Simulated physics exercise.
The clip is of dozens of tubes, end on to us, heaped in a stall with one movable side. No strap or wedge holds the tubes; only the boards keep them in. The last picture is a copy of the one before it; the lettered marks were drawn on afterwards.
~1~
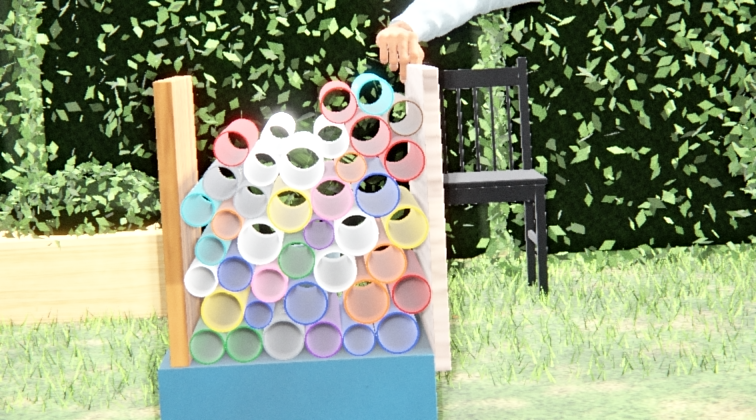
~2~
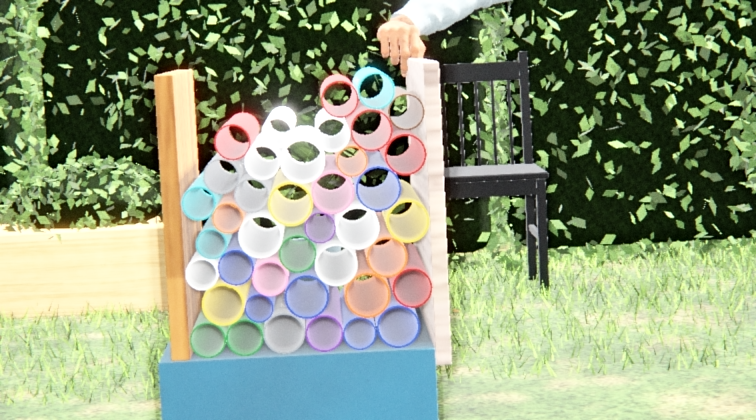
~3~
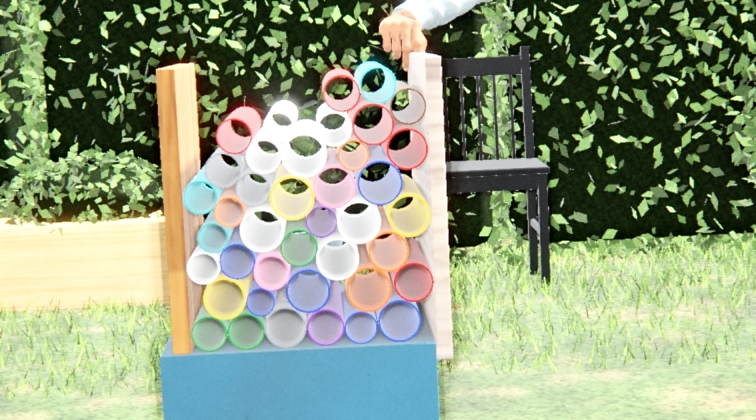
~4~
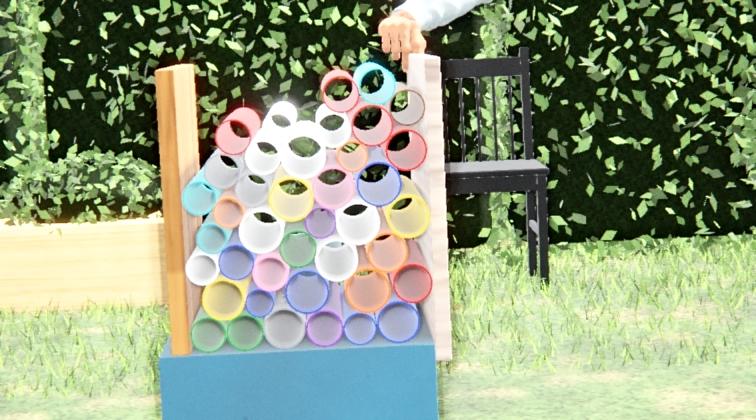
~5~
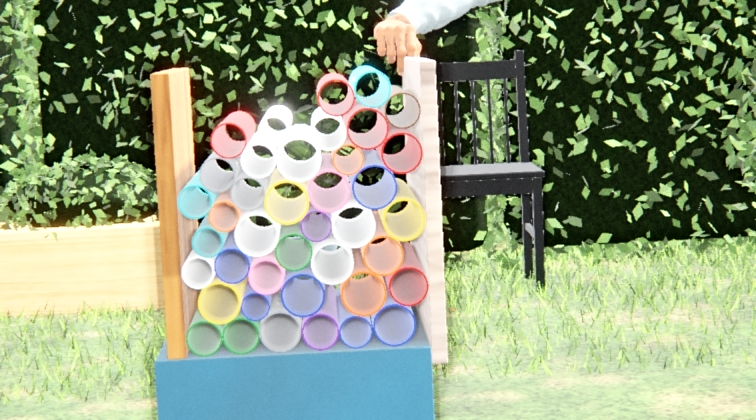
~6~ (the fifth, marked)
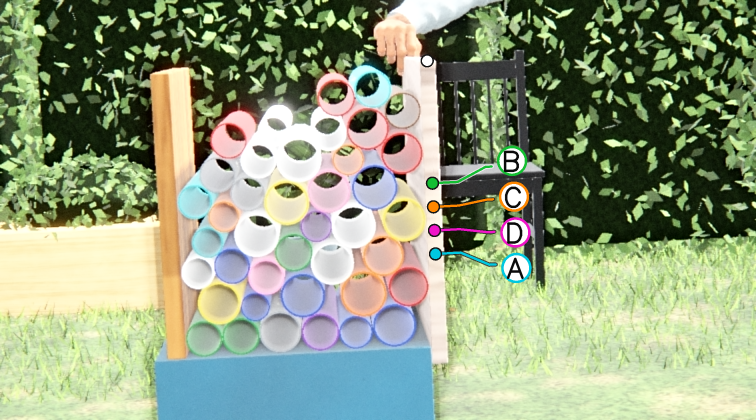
A hand at the end of a pale blue sleeve rests on top of the right side board of an outdoor stall, seen from the front on grass before a leafy hedge. Red, turquoise, white, yellow, green and blue tubes are heaped between two upright boards above a blue base, with a black chair at right. The tubes hardly move, while the camera sways slightly.
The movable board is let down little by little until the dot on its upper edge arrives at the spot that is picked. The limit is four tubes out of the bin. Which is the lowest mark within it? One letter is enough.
The answer is mark B.
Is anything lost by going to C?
At C: Yes.
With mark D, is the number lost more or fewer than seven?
It loses fewer than seven.
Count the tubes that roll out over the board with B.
With B, two.
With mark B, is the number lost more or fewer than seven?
Fewer than seven.
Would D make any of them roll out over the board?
At D: Yes.
On the marked copy, A at (436, 254); B at (433, 183); C at (434, 207); D at (435, 230); the white dot at (427, 61).
Taking B. A third of the way, top of the board (421, 116).
Two thirds of the way, top of the board (424, 179).
When it is over, top of the board (424, 183), two out over the board.
As for the rest, A five out over the board; C five out over the board; D five out over the board.
